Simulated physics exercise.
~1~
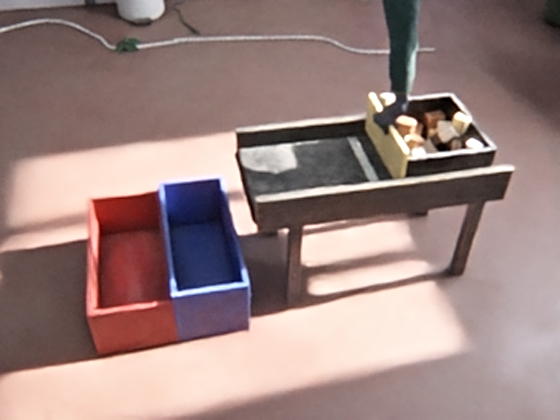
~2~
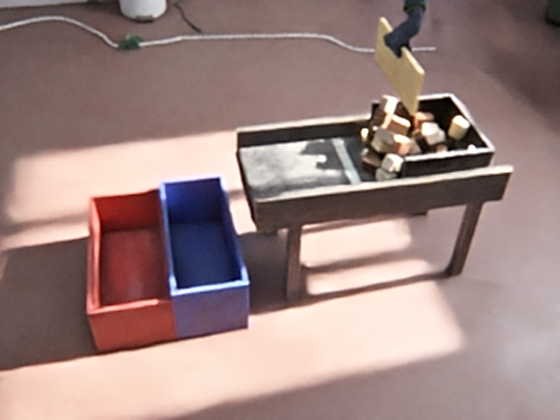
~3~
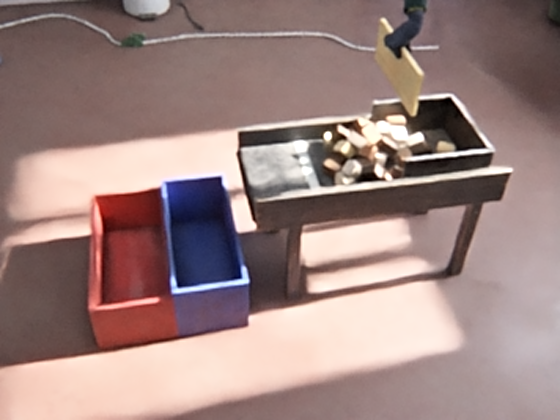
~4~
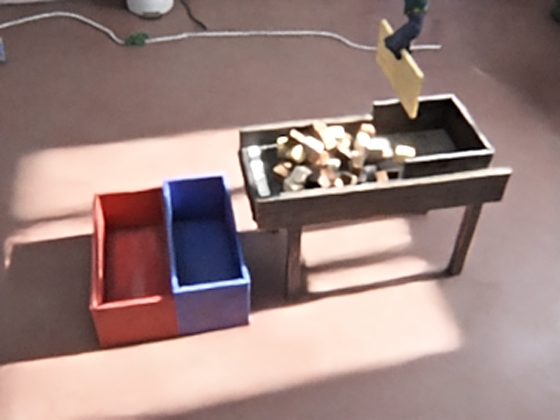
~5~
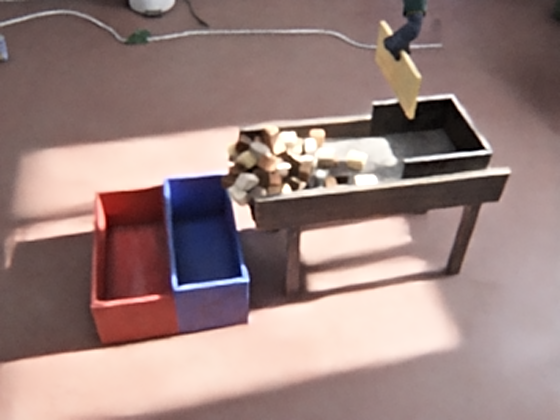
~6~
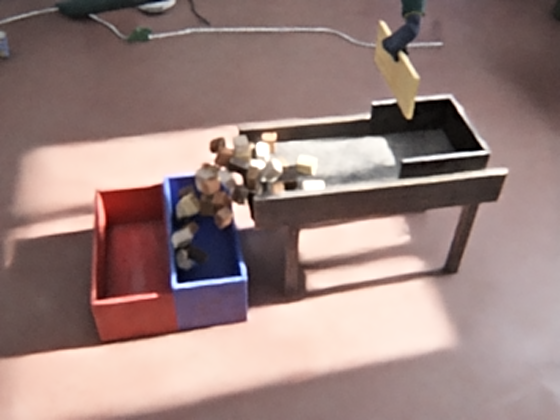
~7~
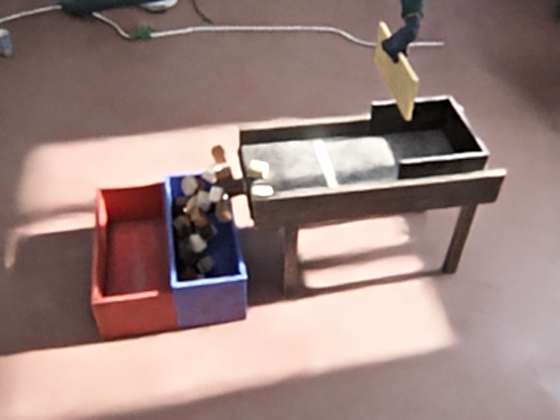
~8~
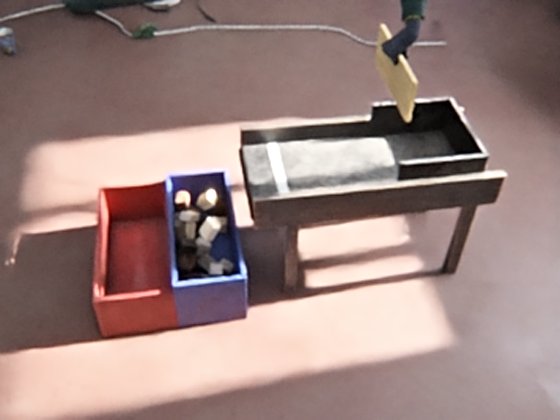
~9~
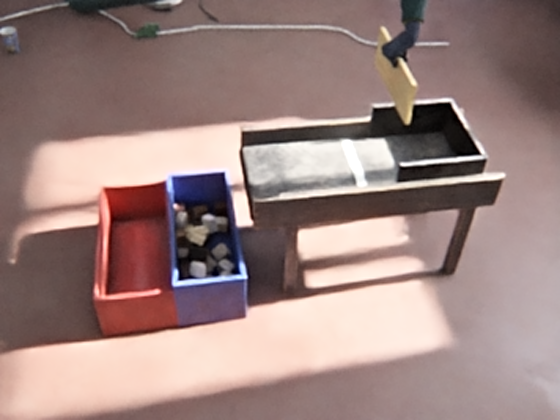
A dark, table-like trough on legs stands on a sunlit pinkish floor, seen from above, with a red tub and a blue tote side by side to its left. Small wooden blocks lie heaped in the black pen at its right end, behind a pale yellow gate. A dark-gloved hand lifts the gate, and the pile rides leftward along the belt, spreading as it goes. The blocks spill off the left end and tumble into the nearer blue tote. The belt empties, leaving the blocks resting in the blue tote and the red tub empty.
